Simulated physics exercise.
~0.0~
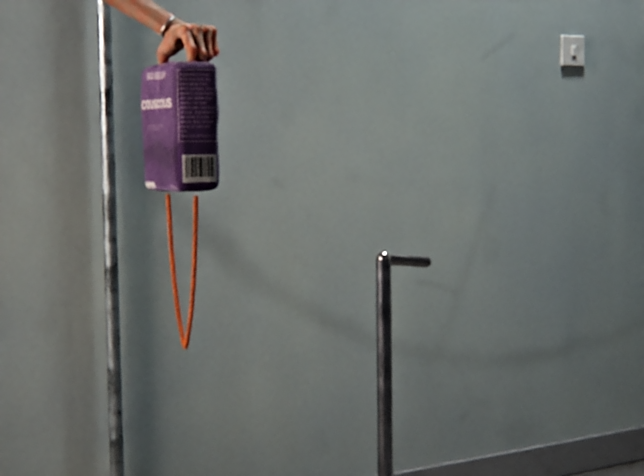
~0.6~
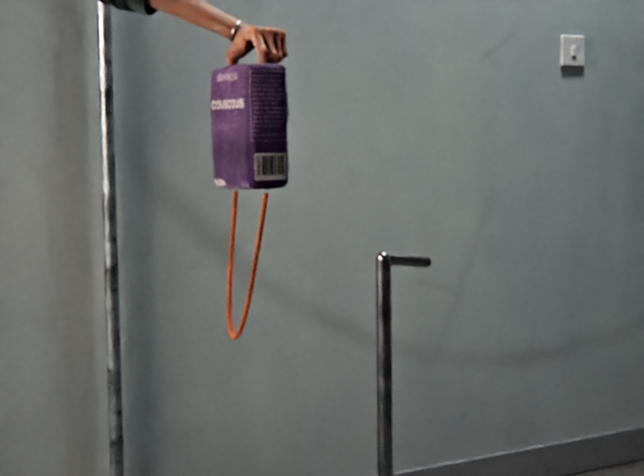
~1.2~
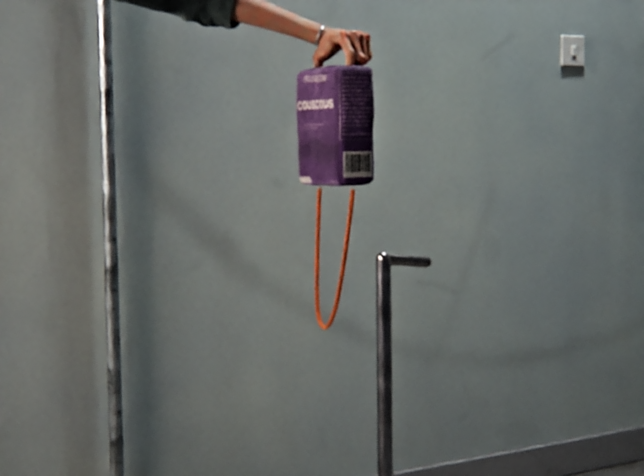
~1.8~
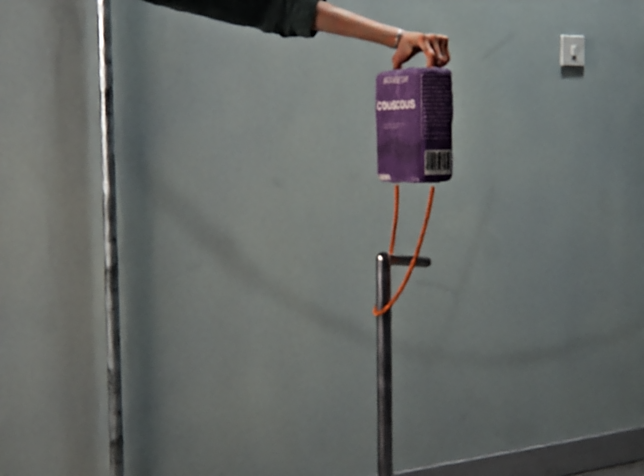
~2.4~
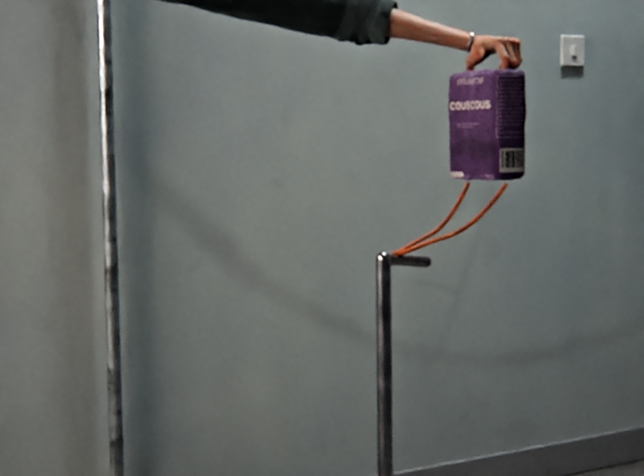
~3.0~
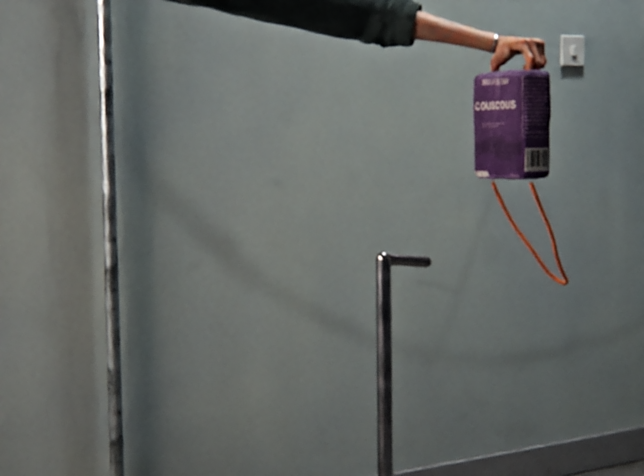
A purple couscous package with an orange loop dangling beneath it hangs from a hand at the upper left of a grey-green room, seen from the side by a still camera. A metal post with a short arm pointing right stands near the centre, a taller pole rises at left, and a pale switch sits on the wall at upper right. The dark-sleeved arm carries the upright package rightward above the post. The loop reaches the post, then trails back towards its top, slanting as the package moves on. Finally the loop swings free, and the package hangs clear beyond the post, still held.
